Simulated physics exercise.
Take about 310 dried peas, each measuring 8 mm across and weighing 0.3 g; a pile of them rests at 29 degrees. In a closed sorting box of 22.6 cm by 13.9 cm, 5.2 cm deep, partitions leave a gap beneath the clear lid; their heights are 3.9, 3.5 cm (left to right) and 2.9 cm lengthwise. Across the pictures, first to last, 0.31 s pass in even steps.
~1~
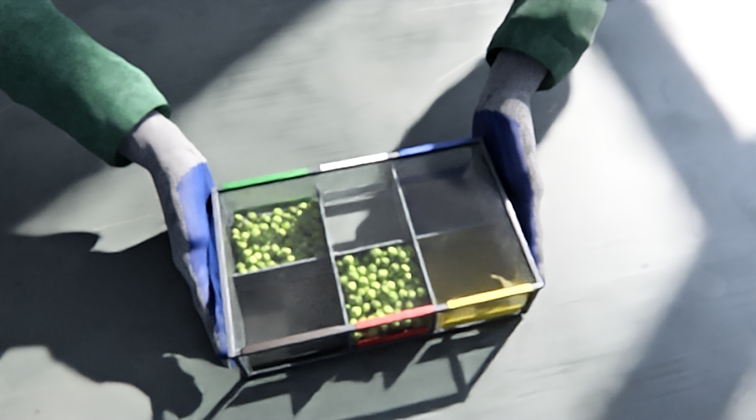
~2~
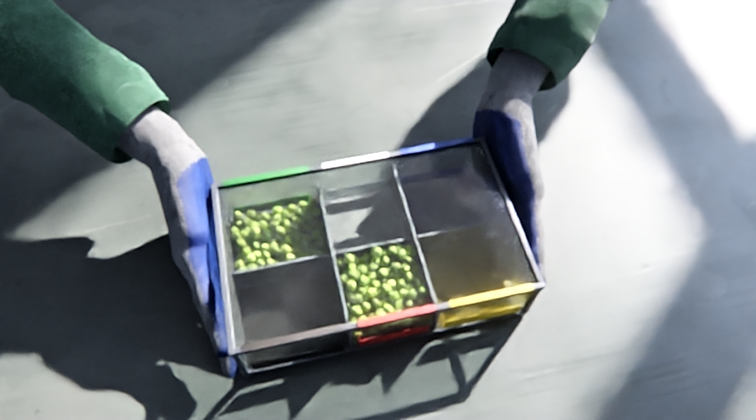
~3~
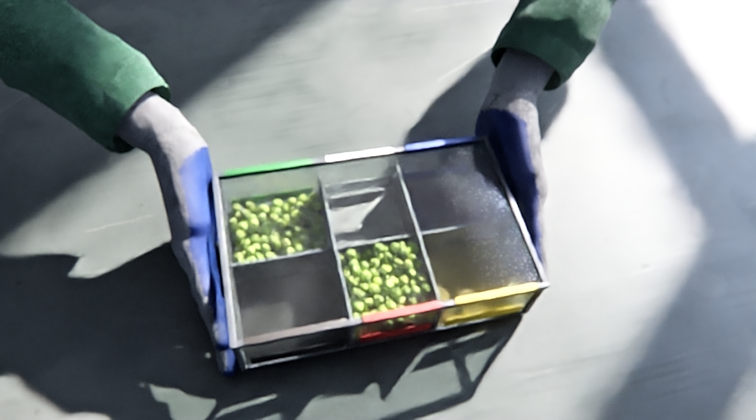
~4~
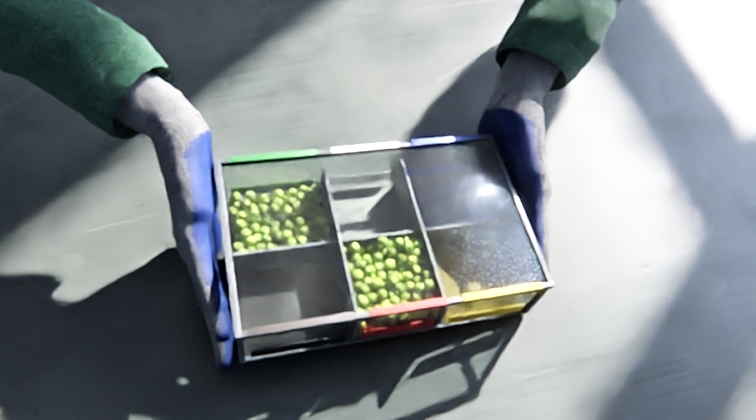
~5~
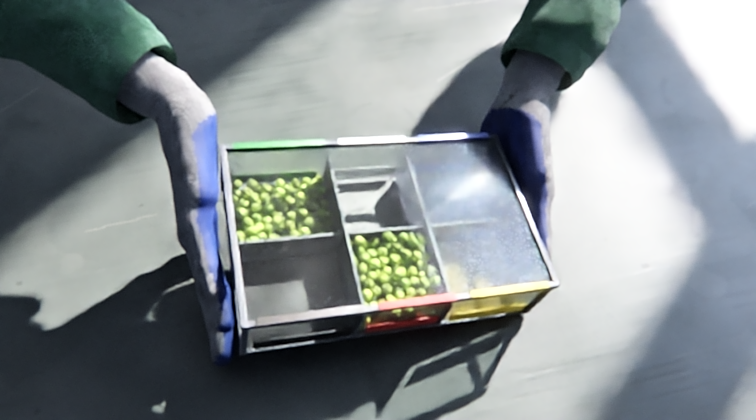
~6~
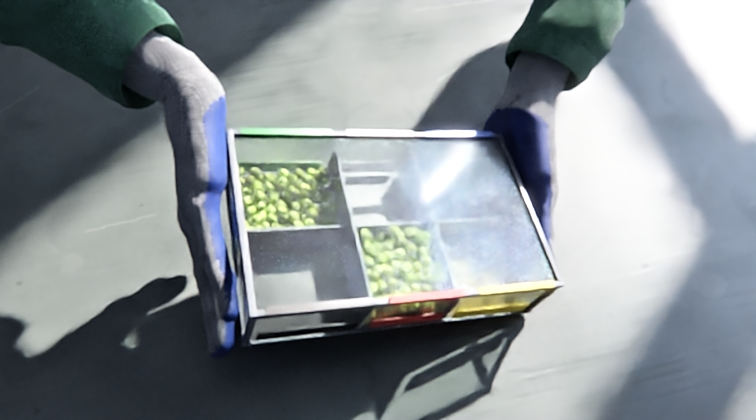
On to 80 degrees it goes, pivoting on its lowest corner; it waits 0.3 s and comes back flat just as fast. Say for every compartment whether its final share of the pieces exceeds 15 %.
Red: Exceeds, blue: Does not exceed, green: Exceeds, yellow: Exceeds, white: Does not exceed, black: Does not exceed.
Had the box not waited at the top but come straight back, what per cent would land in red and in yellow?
Red 40, yellow 20.
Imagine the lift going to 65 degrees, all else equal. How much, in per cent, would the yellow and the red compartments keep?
Yellow 10 %, red 50 %.
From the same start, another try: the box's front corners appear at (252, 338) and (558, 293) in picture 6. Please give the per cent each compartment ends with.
In per cent, the final split is red 55, blue 0, green 25, yellow 15, white 0, black 5.
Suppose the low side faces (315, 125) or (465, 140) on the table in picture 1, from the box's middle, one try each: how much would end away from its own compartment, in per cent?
About 35 per cent on the first try and 30 per cent on the second.
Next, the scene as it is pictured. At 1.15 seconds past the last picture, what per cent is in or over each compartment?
Shares - red: 45; blue: 0; green: 35; yellow: 15; white: 0; black: 0.
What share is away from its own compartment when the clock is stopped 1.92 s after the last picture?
Close to 25 in a hundred.
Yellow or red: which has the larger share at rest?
I'd say the red side has more in it.
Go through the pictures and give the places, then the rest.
In the first frame, box tilt 0 degrees, front corners at (235, 352) and (537, 285); red 60 %, green 40 %.
In the second frame, box tilt 1 degrees, front corners at (235, 349) and (538, 284).
In the third frame, box tilt 4 degrees, front corners at (237, 342) and (542, 284), lowest corner right front.
In the fourth frame, box tilt 9 degrees, front corners at (240, 333) and (547, 283), lowest corner right front.
In the fifth frame, box tilt 13 degrees, front corners at (247, 323) and (552, 283), lowest corner right front.
In the sixth frame, box tilt 17 degrees, front corners at (256, 312) and (557, 283), lowest corner right front; red 60 %, green 40 %.
Then, 1.15 s after the last picture, tilt 80 degrees; red 45 %, green 35 %, yellow 15 %.
Then, 1.92 s after the last picture, tilt 40 degrees; red 40 %, blue 5 %, green 35 %, yellow 20 %.
Then, 2.71 s after the last picture, tilt 0 degrees; red 40 %, blue 5 %, green 35 %, yellow 20 %.
In the end, red 40 %, blue 5 %, green 35 %, yellow 20 %, white 0 %, black 0 %.
